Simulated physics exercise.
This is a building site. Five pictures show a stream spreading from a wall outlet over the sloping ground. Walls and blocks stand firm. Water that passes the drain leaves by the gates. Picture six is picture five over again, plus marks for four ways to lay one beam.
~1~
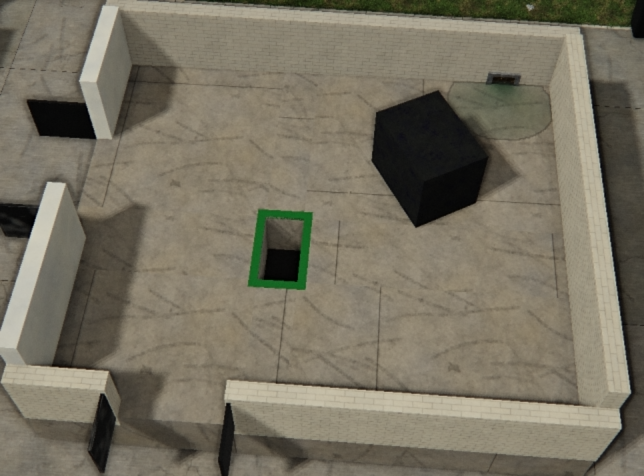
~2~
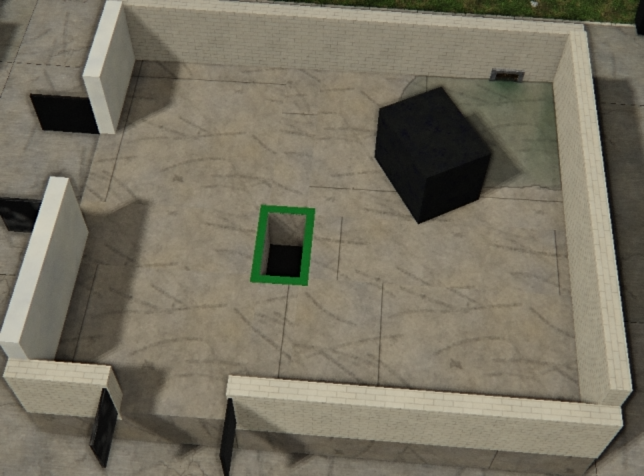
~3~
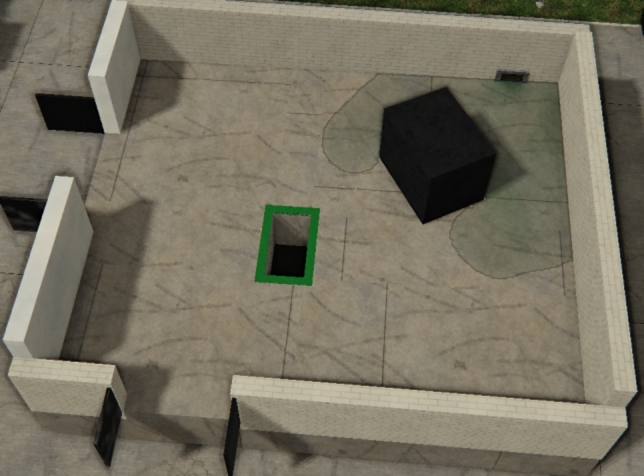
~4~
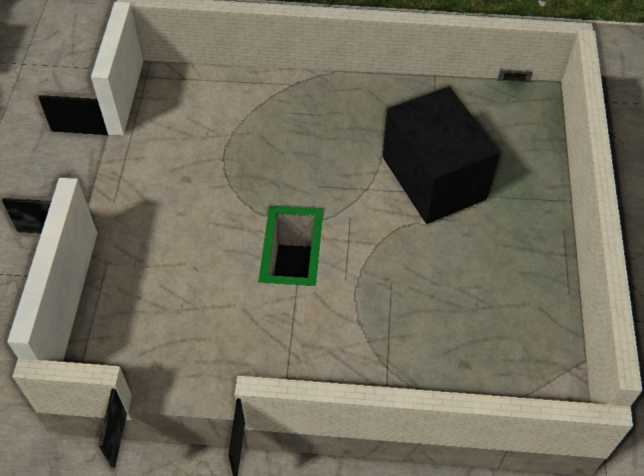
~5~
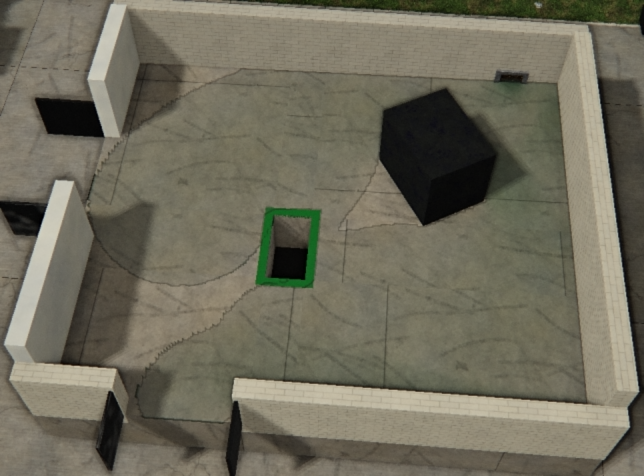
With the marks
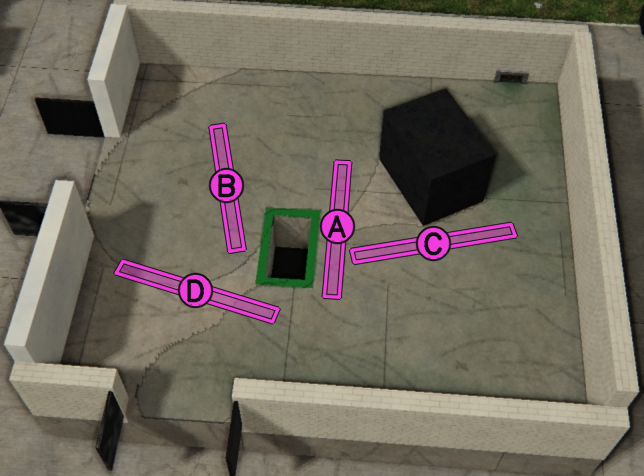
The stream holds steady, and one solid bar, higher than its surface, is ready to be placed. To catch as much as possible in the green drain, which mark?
Best: B.
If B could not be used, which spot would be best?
That would be C.
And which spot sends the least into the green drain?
Spot A.
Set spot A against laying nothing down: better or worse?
Spot A is worse.
On the marked copy, A from (331, 296) to (342, 162); B from (217, 126) to (236, 250); C from (353, 256) to (513, 230); D from (119, 267) to (275, 315).
For spot A, about 3 % of the stream goes into the green drain, about 97 % out by the gates.
For spot B, about 22 % of the stream goes into the green drain, about 77 % out by the gates.
For spot C, about 16 % of the stream goes into the green drain, about 84 % out by the gates.
For spot D, about 7 % of the stream goes into the green drain, about 92 % out by the gates.
